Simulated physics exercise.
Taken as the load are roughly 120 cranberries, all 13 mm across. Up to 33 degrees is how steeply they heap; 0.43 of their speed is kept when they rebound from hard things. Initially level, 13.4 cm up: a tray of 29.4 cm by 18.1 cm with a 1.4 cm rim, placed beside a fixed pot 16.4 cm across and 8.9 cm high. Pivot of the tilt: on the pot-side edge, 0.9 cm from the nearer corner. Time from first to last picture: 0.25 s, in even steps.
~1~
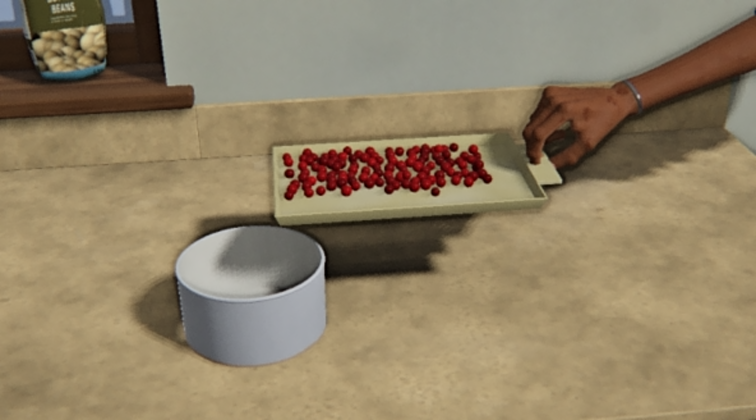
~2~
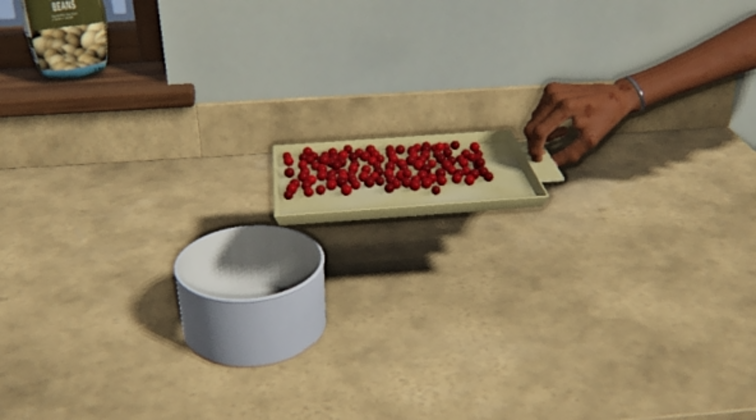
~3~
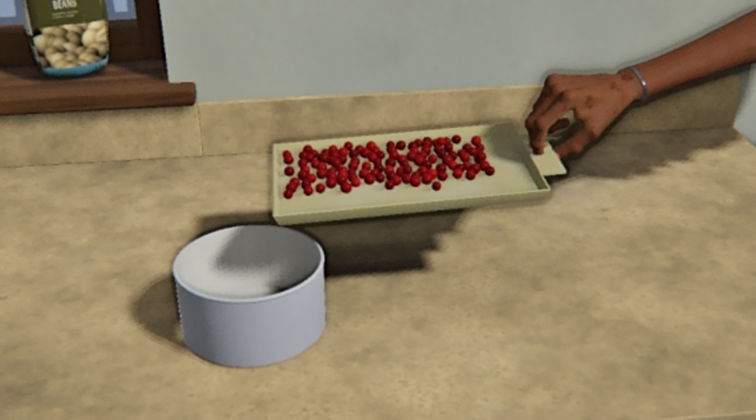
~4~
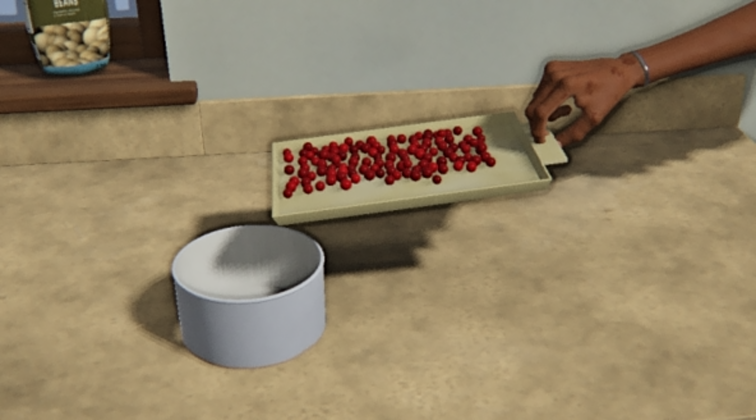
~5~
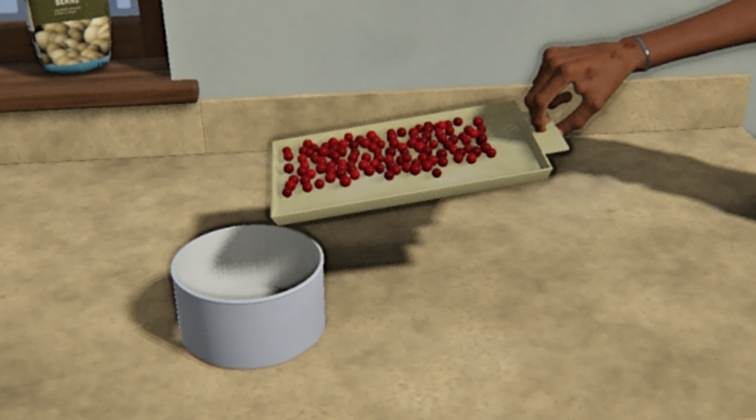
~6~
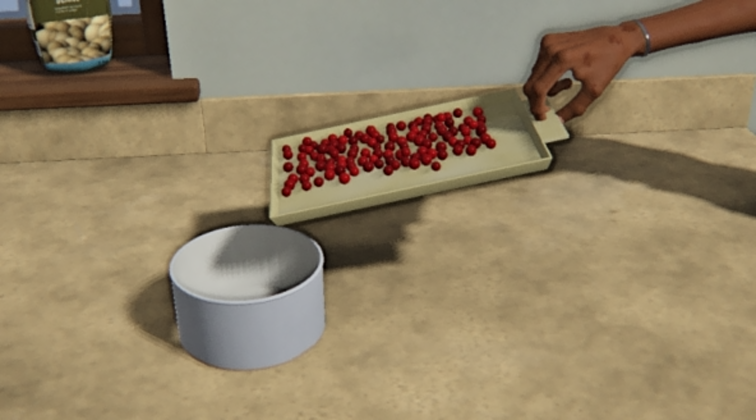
A tray of red cranberries slowly tilting as a hand raises its right end, beside a pot on a stone-look counter.
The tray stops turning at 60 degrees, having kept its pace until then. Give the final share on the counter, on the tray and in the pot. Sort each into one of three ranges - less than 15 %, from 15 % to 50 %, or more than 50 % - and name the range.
Ranges: Counter: Less than 15 %; tray: More than 50 %; pot: Less than 15 %.
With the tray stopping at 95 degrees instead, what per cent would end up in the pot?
Near 60 %, then.
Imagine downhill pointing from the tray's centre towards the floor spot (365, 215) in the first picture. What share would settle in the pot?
About 0 per cent.
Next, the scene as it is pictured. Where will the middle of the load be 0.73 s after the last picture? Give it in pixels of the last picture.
The middle of the load should be at about (295, 147) by then.
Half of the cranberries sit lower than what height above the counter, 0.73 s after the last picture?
The halfway mark sits at about 18 cm.
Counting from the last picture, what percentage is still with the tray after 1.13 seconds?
Of the load, some 95 percent.
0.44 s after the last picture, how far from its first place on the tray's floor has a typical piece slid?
7 cm.
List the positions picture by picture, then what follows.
In the first picture, tray tilt 0 degrees, front corners at (280, 213) and (541, 196); middle of the pieces at (389, 169); pot at (250, 260).
In the second picture, tray tilt 1 degrees, front corners at (280, 213) and (542, 194); middle of the pieces at (390, 167).
In the third picture, tray tilt 2 degrees, front corners at (279, 213) and (544, 188); middle of the pieces at (390, 163).
In the fourth picture, tray tilt 5 degrees, front corners at (278, 213) and (545, 178), lowest corner left front; middle of the pieces at (391, 158).
In the fifth picture, tray tilt 8 degrees, front corners at (276, 213) and (546, 167), lowest corner left front; middle of the pieces at (390, 152).
In the sixth picture, tray tilt 10 degrees, front corners at (275, 214) and (545, 157), lowest corner left front; middle of the pieces at (390, 147); pot at (247, 261).
Then, 0.44 s after the last picture, tilt 34 degrees; the tray holds 100 %, the pot 0 %.
Then, 0.73 s after the last picture, tilt 50 degrees; the tray holds 95 %, the pot 0 %.
Then, 1.13 s after the last picture, tilt 60 degrees; the tray holds 95 %, the pot 5 %.
In the end, counter 0 %, tray 95 %, pot 5 %.
